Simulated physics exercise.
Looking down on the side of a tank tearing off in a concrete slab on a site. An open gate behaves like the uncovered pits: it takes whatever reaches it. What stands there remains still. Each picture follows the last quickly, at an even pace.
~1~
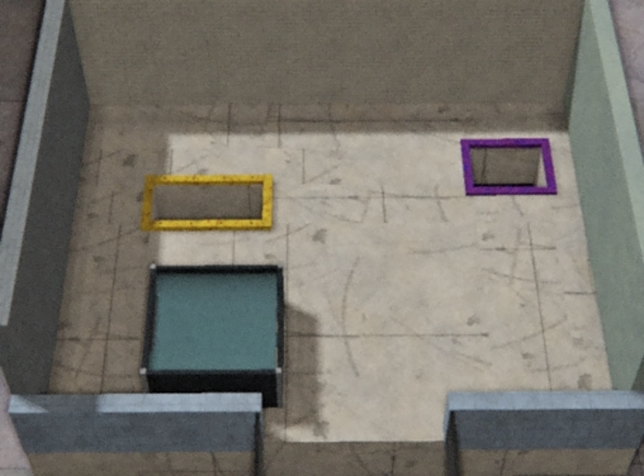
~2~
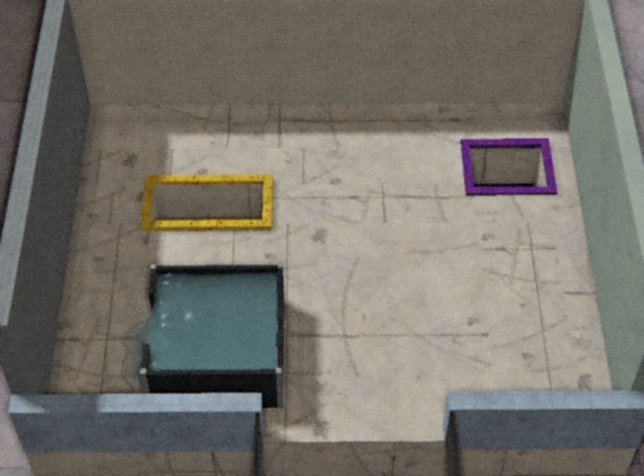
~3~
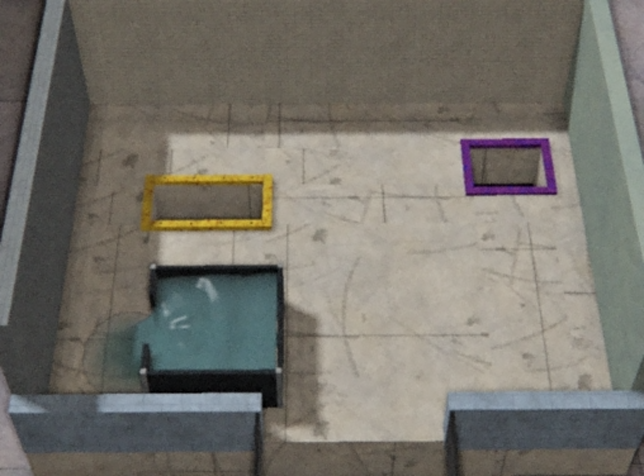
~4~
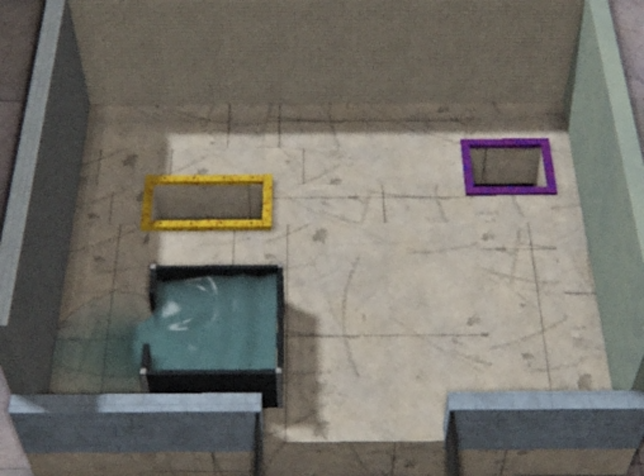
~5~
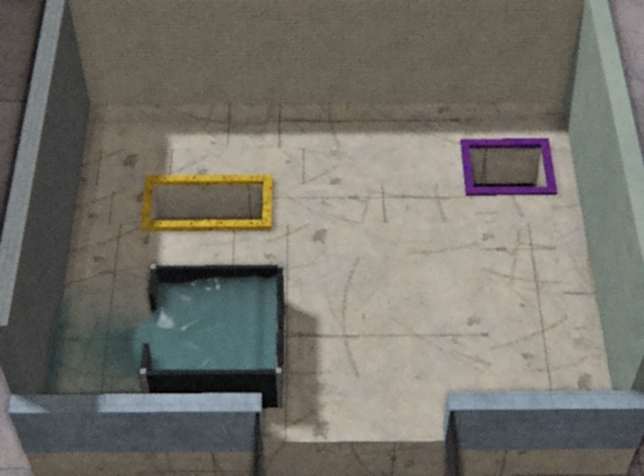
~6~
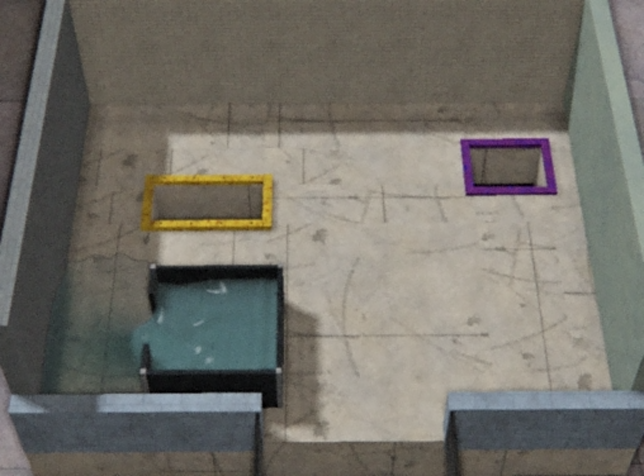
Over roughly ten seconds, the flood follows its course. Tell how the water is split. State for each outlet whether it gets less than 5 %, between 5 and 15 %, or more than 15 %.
Result: The gate is going to fail to land outside five to fifteen per cent. The yellow pit is going to fail to get to five per cent. The purple pit is going to fail to get to five per cent.
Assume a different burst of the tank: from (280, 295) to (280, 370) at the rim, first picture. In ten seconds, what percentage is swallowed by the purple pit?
Approximate share, purple: 12 in a hundred.
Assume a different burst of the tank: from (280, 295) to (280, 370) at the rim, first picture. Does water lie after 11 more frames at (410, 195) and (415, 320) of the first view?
Result, point by point: Unwetted; inundated.
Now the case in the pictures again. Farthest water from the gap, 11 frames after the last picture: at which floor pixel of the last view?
The farthest wet point should be near (91, 106).
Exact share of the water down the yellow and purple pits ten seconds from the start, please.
The first holds 2 per cent and the second 2 per cent.
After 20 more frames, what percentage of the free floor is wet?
Around 40 percent of it.
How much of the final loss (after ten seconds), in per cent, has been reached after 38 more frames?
I'd put it near 65 in a hundred.
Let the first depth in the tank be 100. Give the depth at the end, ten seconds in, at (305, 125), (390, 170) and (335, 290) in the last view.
I'd put them at close to 4 per cent, then 4 per cent, then 2 per cent.
A moment on, water covers 10 % of the floor; the gate 0 %, the yellow pit 0 %, the purple pit 0 %.
Next, water covers 25 % of the floor; the gate 0 %, the yellow pit 0 %, the purple pit 0 %.
Then, water covers 40 % of the floor; the gate 2 %, the yellow pit 1 %, the purple pit 0 %.
Later, water covers 65 % of the floor; the gate 6 %, the yellow pit 2 %, the purple pit 0 %.
In the end, water covers 90 % of the floor; the gate 9 %, the yellow pit 2 %, the purple pit 2 %.
